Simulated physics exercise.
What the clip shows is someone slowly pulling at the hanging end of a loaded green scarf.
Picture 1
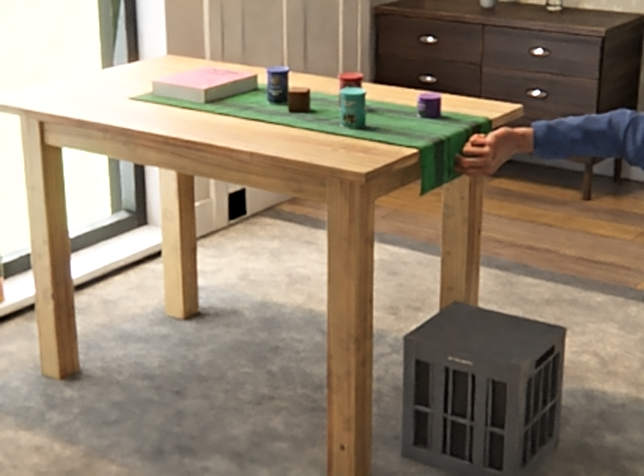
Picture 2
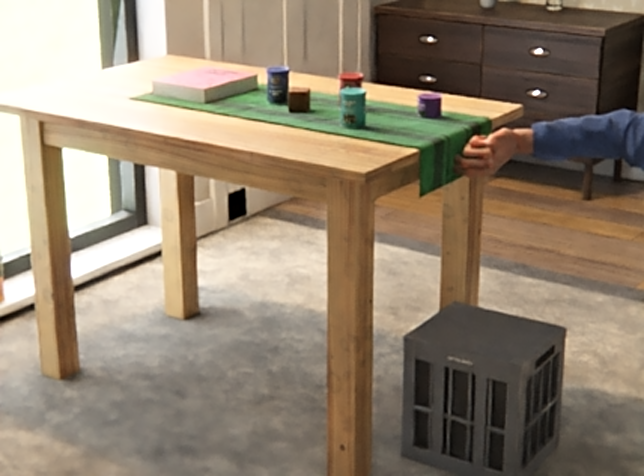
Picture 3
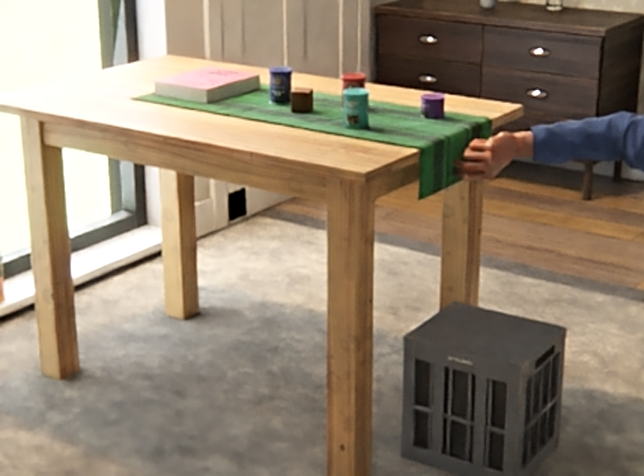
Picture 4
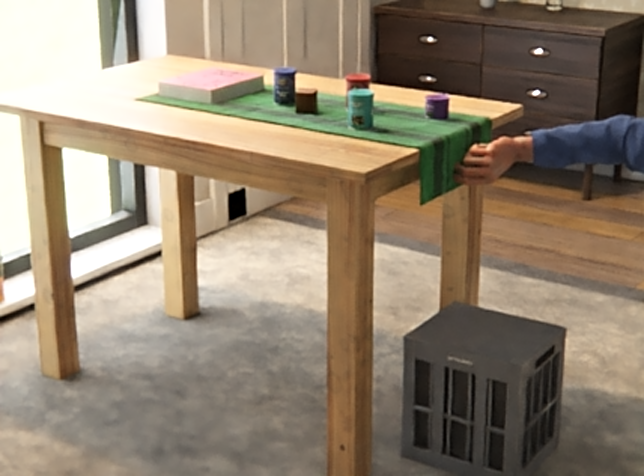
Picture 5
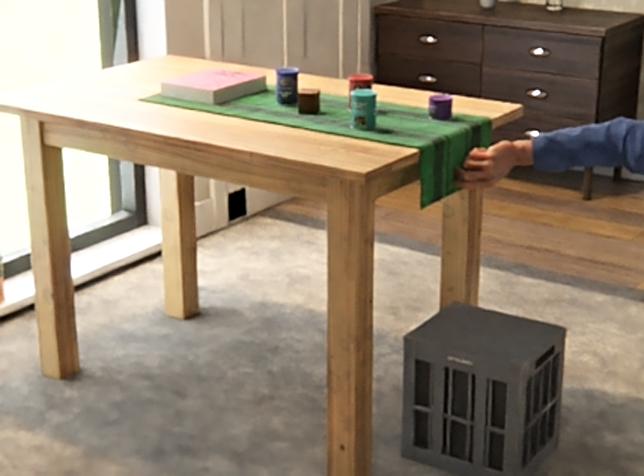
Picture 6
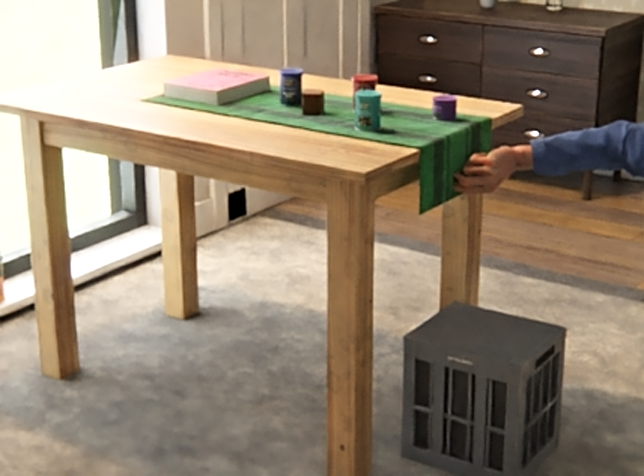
In this clip, a hand at the right slowly pulls the hanging end of a green scarf down a little at a wooden table's edge, and the pink book and five small containers on it shift slightly right together.
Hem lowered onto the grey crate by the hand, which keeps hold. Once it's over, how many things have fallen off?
By then three have.
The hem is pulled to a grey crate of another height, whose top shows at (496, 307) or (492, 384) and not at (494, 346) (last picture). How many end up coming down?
Totals 2, 4.
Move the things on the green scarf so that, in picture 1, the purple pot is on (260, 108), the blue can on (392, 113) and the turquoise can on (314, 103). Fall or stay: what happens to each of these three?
The purple pot ends up still aboard, the blue can ends up knocked off, the turquoise can ends up still aboard.
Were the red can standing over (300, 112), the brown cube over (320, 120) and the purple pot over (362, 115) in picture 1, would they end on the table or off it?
You'd see the red can hang on, the brown cube go down and the purple pot go down.
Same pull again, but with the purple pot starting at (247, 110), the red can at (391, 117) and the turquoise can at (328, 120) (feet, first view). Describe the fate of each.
Here's the result: The purple pot remains in place, the red can leaves the top and the turquoise can leaves the top.
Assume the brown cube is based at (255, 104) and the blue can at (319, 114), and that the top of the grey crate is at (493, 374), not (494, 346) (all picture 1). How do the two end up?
The brown cube? Safe. The blue can? Lost.
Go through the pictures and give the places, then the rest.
Hem (420, 196); purple pot (430, 96); turquoise can (353, 91); red can (351, 75); brown cube (299, 89); blue can (278, 69); top of the crate (494, 346), in the first frame.
Hem (419, 197); purple pot (430, 96), in the second frame.
Hem (418, 200); turquoise can (356, 91), in the third frame.
Hem (420, 206); red can (358, 76); top of the crate (494, 346), in the fourth frame.
Hem (420, 209); brown cube (309, 90), in the fifth frame.
Hem (419, 214); purple pot (445, 98); turquoise can (368, 93); red can (365, 77); brown cube (313, 91); blue can (291, 71), in the sixth frame.
Soon after, hem near (456, 259); purple pot gone.
Then, hem on the crate; purple pot, turquoise can and red can gone.
At rest, hem on the crate; purple pot, turquoise can and red can gone. Over the edge go three.
